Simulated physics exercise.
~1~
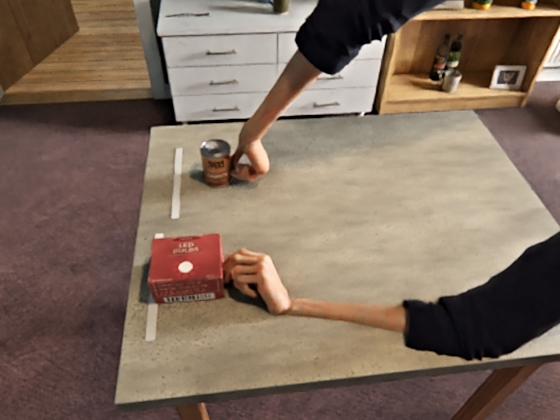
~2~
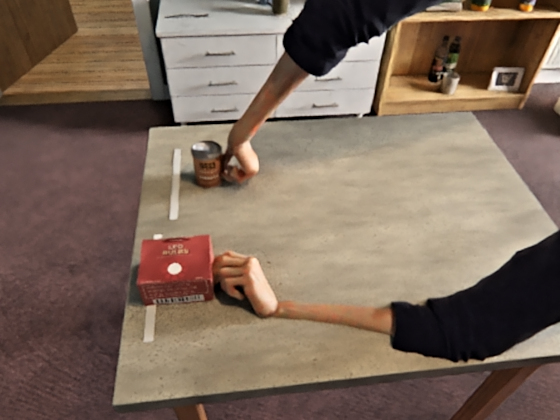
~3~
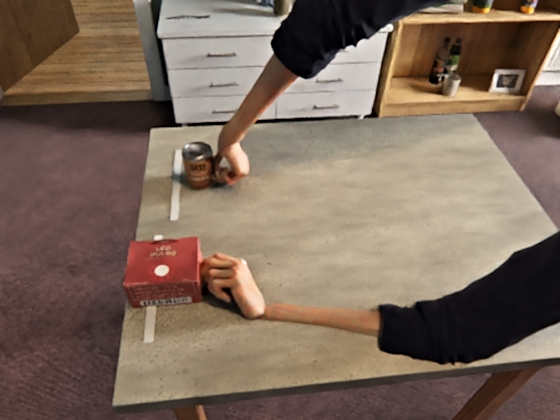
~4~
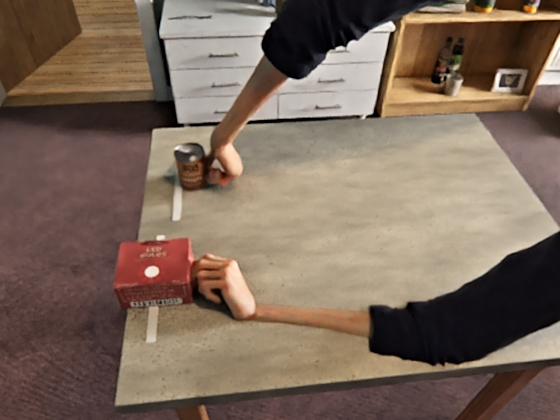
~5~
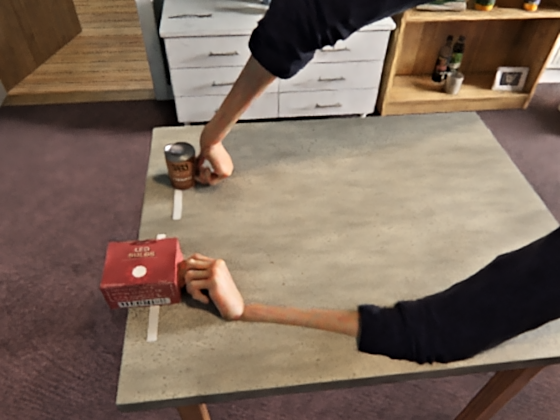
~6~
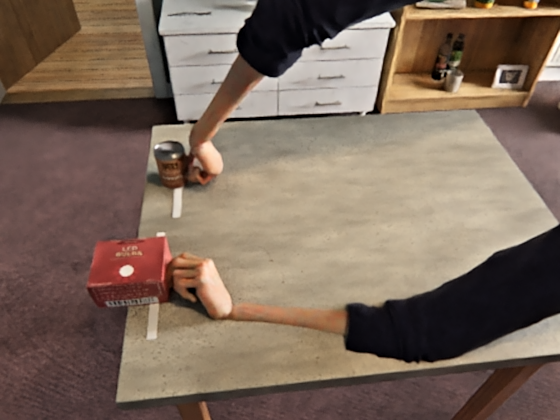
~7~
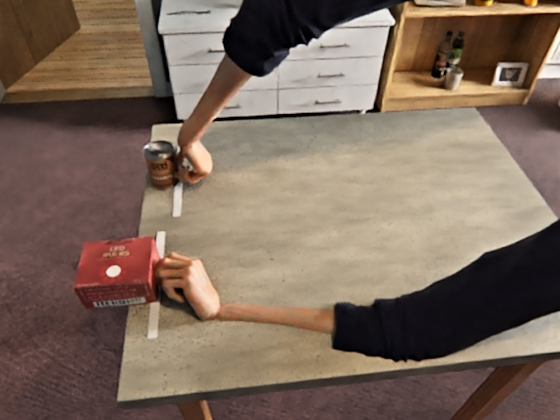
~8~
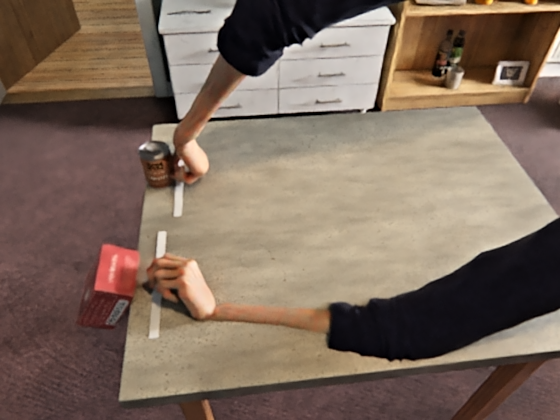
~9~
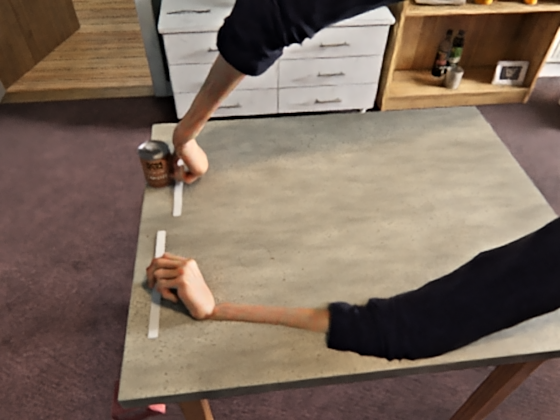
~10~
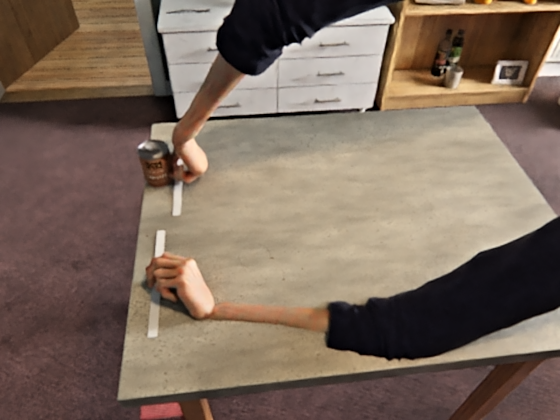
In a room with purple-brown carpet, a slightly swaying view looks down on a grey table, with white drawers and a wooden shelf behind it. Two dark-sleeved arms reach in from the right, one hand behind a red box at the near left, the other behind an orange can farther back, by two pale tape strips. Both hands slowly push the objects left toward the table's end. The box slides out over the edge, tips and drops to the floor, ending partly hidden below the table. The hands stop at the tape, and the can stays upright at the edge.
